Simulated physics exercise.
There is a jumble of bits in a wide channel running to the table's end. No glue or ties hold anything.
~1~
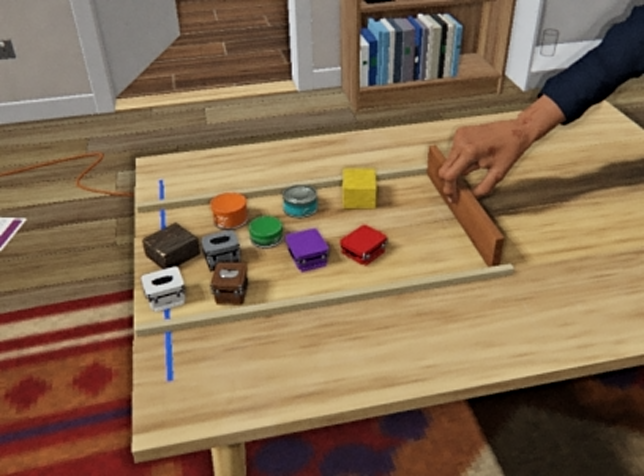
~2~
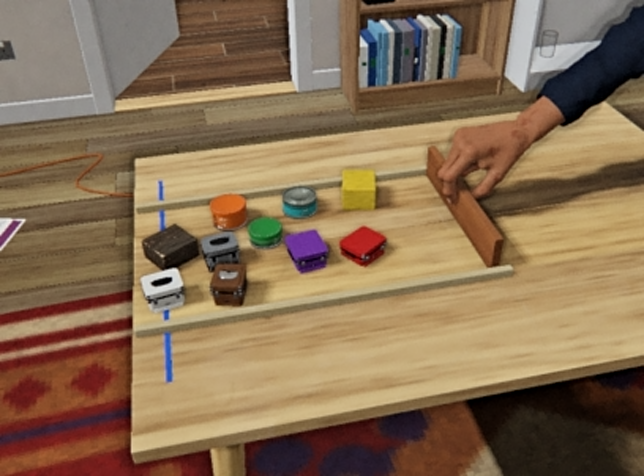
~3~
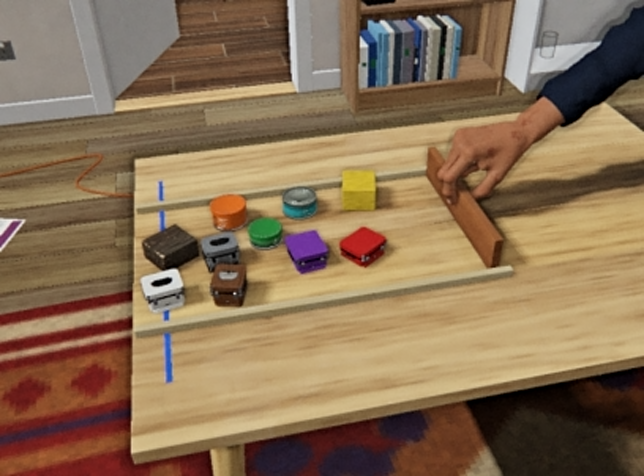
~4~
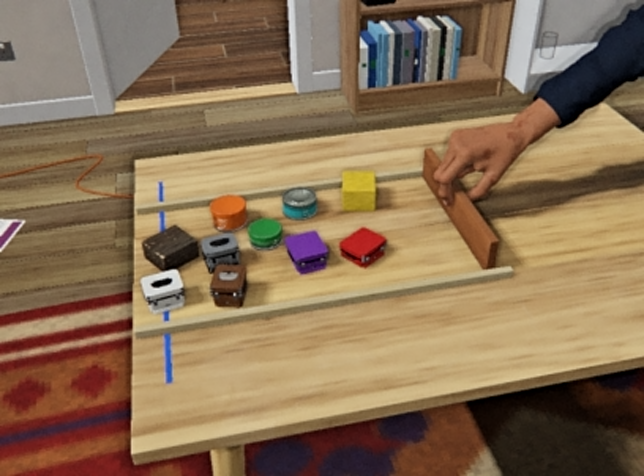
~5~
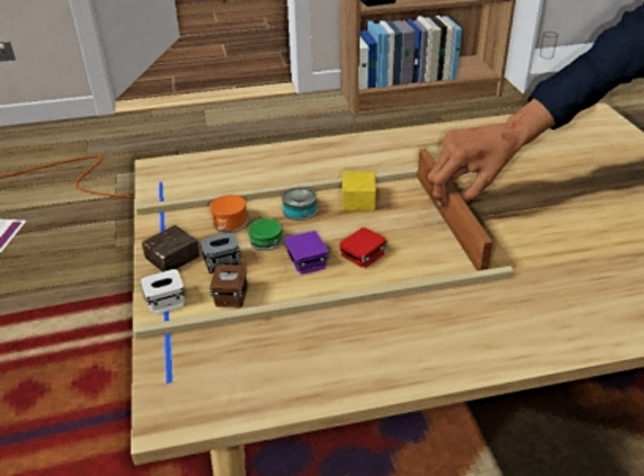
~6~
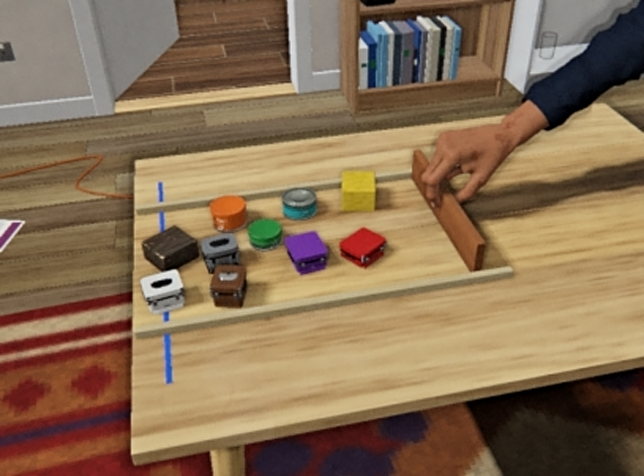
The clip opens on a hand holding a brown board upright across a channel on a wooden table, with a jumble of small colourful cases and tins to its left. The board stays almost still at first, then the hand slides it slightly left, while the objects stay in place.
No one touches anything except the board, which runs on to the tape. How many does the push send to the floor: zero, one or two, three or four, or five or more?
Honestly, the push sends five or more of them over the end.
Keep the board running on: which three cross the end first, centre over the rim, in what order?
It runs the black block, the orange tin, and lastly the grey case.
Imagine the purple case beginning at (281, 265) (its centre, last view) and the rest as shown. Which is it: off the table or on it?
Then it goes over.
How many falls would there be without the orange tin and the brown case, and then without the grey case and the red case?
Falls come to 4 the first time and 4 the other time.
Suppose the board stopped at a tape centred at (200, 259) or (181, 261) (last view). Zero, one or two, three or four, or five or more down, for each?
Count of falls, case 1: Three to four; case 2: 5 or more.
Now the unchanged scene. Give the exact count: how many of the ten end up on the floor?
In all, 6 of them.
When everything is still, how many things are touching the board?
That comes to 4.
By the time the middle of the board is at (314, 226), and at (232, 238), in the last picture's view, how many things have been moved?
Tally: First 5; then 10.
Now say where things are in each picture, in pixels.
White case (164, 290); black block (171, 247); grey case (222, 250); board (461, 202); tape (165, 261), in the first picture.
Black block (171, 248); orange tin (229, 213), in the second picture.
Grey case (221, 252); brown case (230, 286), in the third picture.
White case (164, 292); red case (363, 248), in the fourth picture.
Black block (171, 249); green tin (266, 234), in the fifth picture.
White case (164, 293); black block (170, 249); grey case (221, 253); board (444, 207); tape (164, 264), in the sixth picture.
Early on, none off yet; white case at rest near (164, 293); black block at rest near (170, 249); grey case at rest near (221, 253).
A while later, none off yet; white case at rest near (164, 293); black block moving near (166, 248); grey case travelled about its own width near (199, 258).
Further along, none off yet; white case travelled about its own width near (137, 302); black block leaning well over near (119, 268); grey case leaning well over near (115, 281).
Finally, the number that fall off is five or more; lost, turquoise tin, purple case, orange tin, grey case, black block and white case.
